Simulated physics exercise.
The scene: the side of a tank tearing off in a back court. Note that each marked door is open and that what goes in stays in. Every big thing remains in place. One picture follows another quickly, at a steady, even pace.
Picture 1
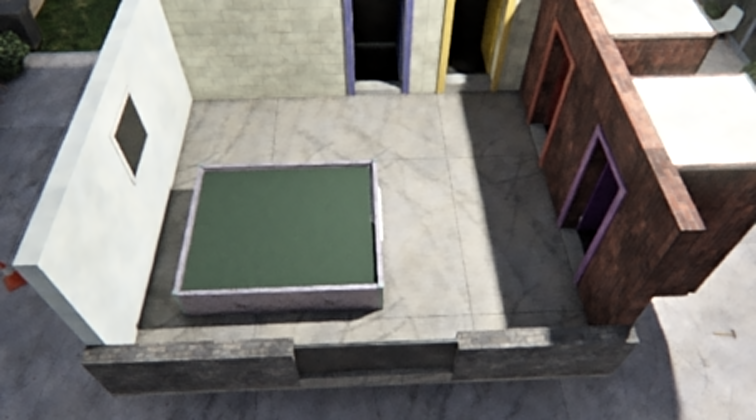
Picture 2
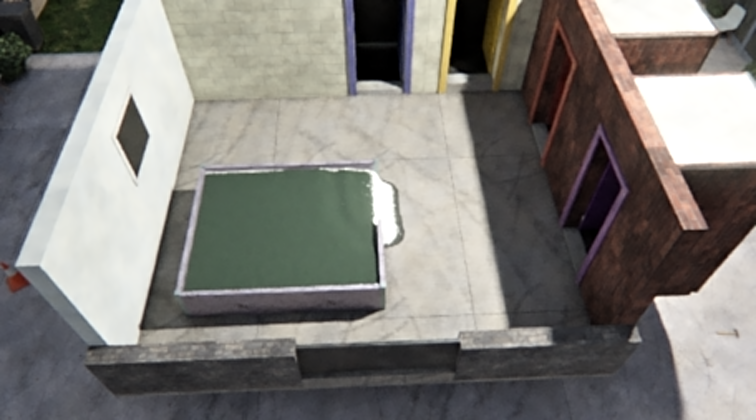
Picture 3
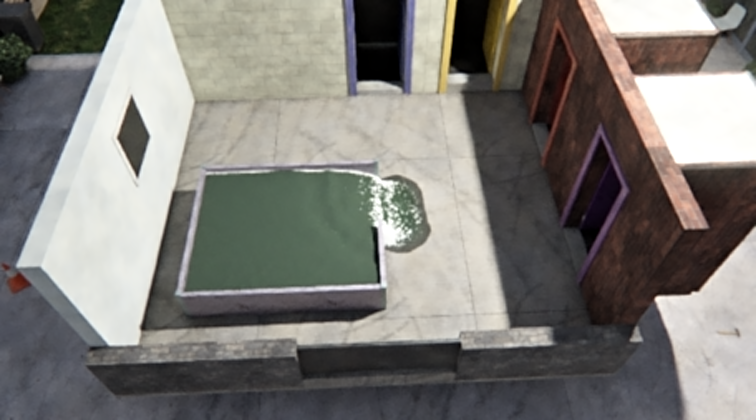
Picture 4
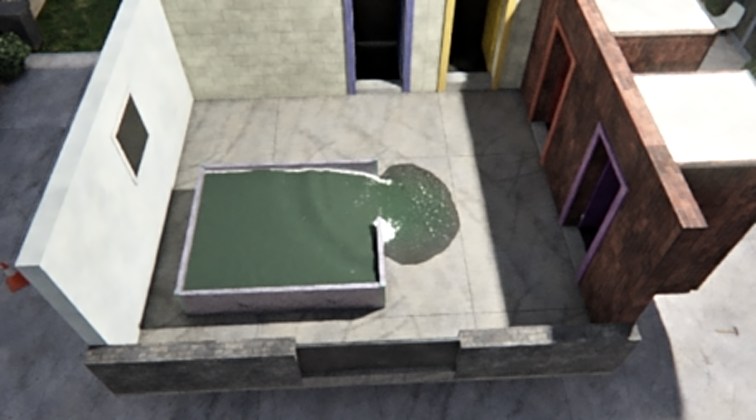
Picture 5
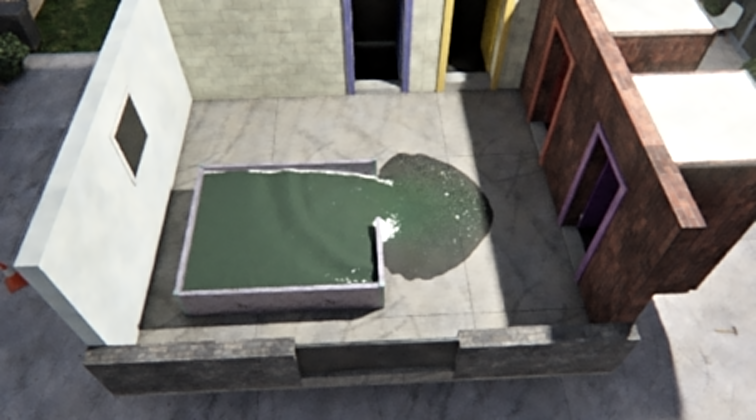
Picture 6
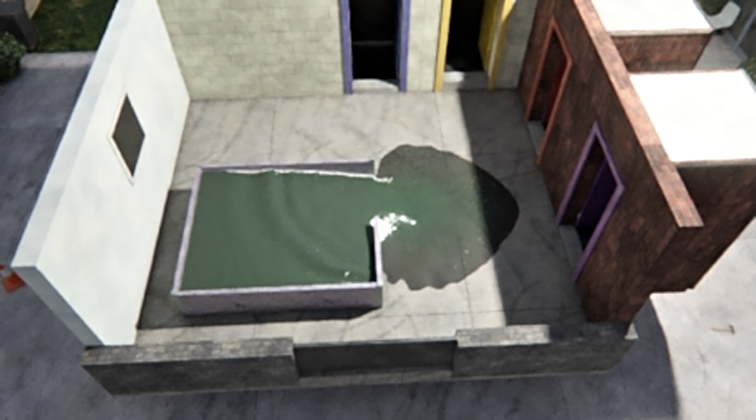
The clip shows a walled court with a low rectangular tank of dark green liquid; its right side opens, and the liquid pours through the gap, spreading rightward across the pale paved floor in a widening rounded pool.
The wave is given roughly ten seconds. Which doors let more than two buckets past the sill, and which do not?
Here is the split: The blue door keeps it to two or fewer; the red door lets more through; the yellow door keeps it to two or fewer; the purple door lets more through.
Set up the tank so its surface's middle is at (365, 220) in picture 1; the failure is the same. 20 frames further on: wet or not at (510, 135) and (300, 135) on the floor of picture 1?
In that order: Submerged and untouched.
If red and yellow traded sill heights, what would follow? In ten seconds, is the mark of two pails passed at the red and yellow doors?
After the swap, red ends up short, and yellow ends up over.
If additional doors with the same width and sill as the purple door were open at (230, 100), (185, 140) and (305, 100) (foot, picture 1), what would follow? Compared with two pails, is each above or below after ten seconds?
Same order as asked - stays within the limit, exceeds the limit and stays within the limit.
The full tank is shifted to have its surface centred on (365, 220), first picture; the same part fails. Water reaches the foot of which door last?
That would be the blue one.
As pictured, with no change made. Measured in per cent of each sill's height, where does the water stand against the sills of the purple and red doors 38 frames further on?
Depth ratios, approx.: 280 and 200 percent.
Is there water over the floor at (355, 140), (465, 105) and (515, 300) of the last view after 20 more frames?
Result, as listed: Not wetted / wetted / wetted.
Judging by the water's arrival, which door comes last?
I'd go with the blue door.
A moment on, water covers 30 % of the floor; the blue door not reached, the red door wet at the sill, nothing in, the yellow door not reached, the purple door under two buckets in.
Next, water covers 40 % of the floor; the blue door not reached, the red door over two buckets in, the yellow door wet at the sill, nothing in, the purple door over two buckets in.
Then, water covers 45 % of the floor; the blue door wet at the sill, nothing in, the red door far over two buckets in, the yellow door wet at the sill, nothing in, the purple door far over two buckets in.
Later, water covers 85 % of the floor; the blue door wet at the sill, nothing in, the red door far over two buckets in, the yellow door wet at the sill, nothing in, the purple door far over two buckets in.
In the end, water covers 100 % of the floor; the blue door wet at the sill, nothing in, the red door far over two buckets in, the yellow door wet at the sill, nothing in, the purple door far over two buckets in.
